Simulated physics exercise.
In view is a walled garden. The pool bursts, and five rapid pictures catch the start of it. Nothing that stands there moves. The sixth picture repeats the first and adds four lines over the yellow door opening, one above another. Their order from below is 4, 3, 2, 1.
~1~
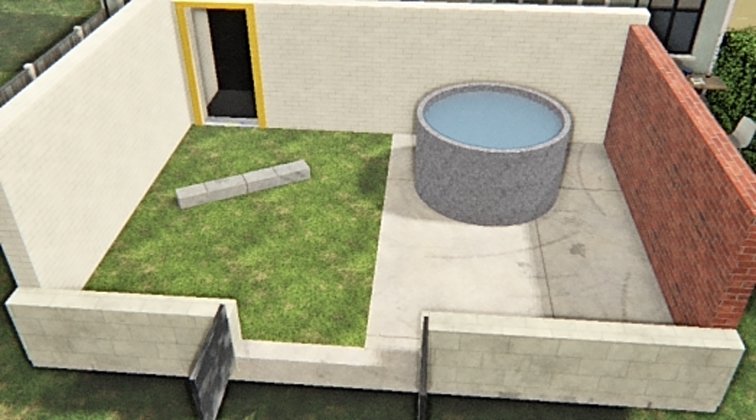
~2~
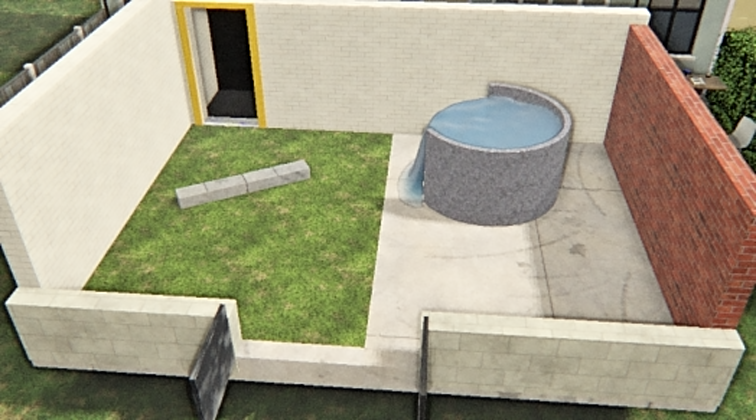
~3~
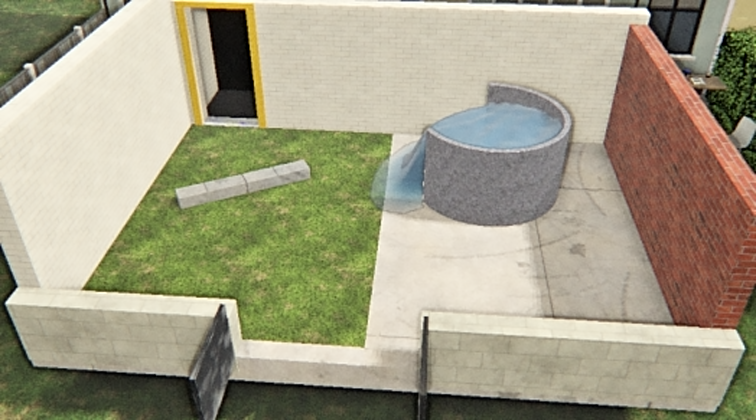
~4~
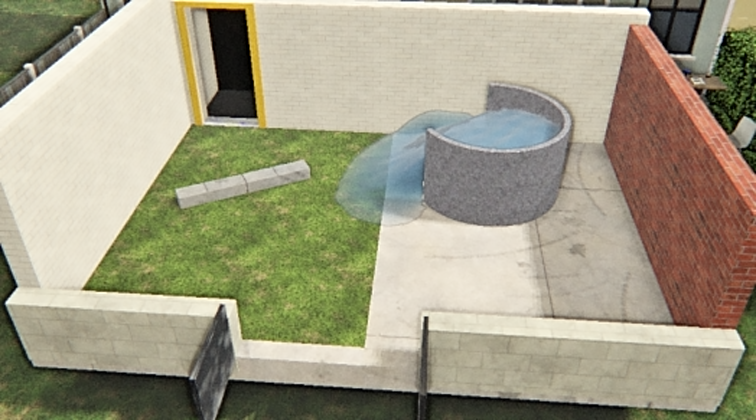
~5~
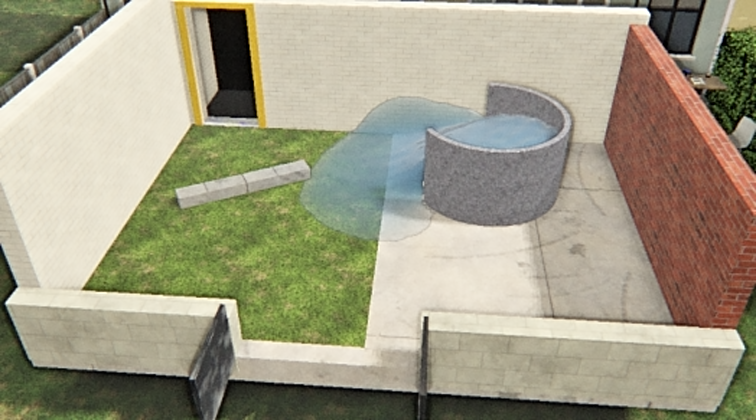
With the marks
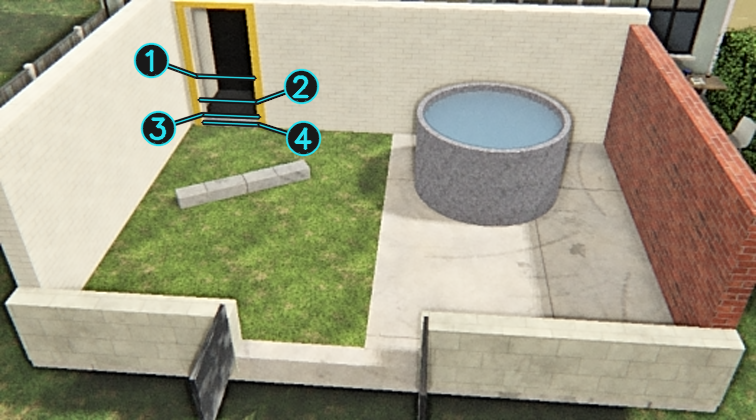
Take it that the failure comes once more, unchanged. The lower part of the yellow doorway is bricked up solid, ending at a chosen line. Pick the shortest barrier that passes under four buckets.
That is line 2.
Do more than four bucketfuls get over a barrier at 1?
No.
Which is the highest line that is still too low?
It is 3.
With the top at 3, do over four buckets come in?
Yes, it does.
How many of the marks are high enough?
Two.
In cyan, 1 at (225, 77); 2 at (228, 100); 3 at (230, 115); 4 at (231, 123); from the bottom up 4, 3, 2, 1.
If 1 is chosen, nothing gets over.
If 2 is chosen, a bucket or two gets in.
If 3 is chosen, about 10 bucketfuls get in.
If 4 is chosen, dozens of bucketfuls pour in.
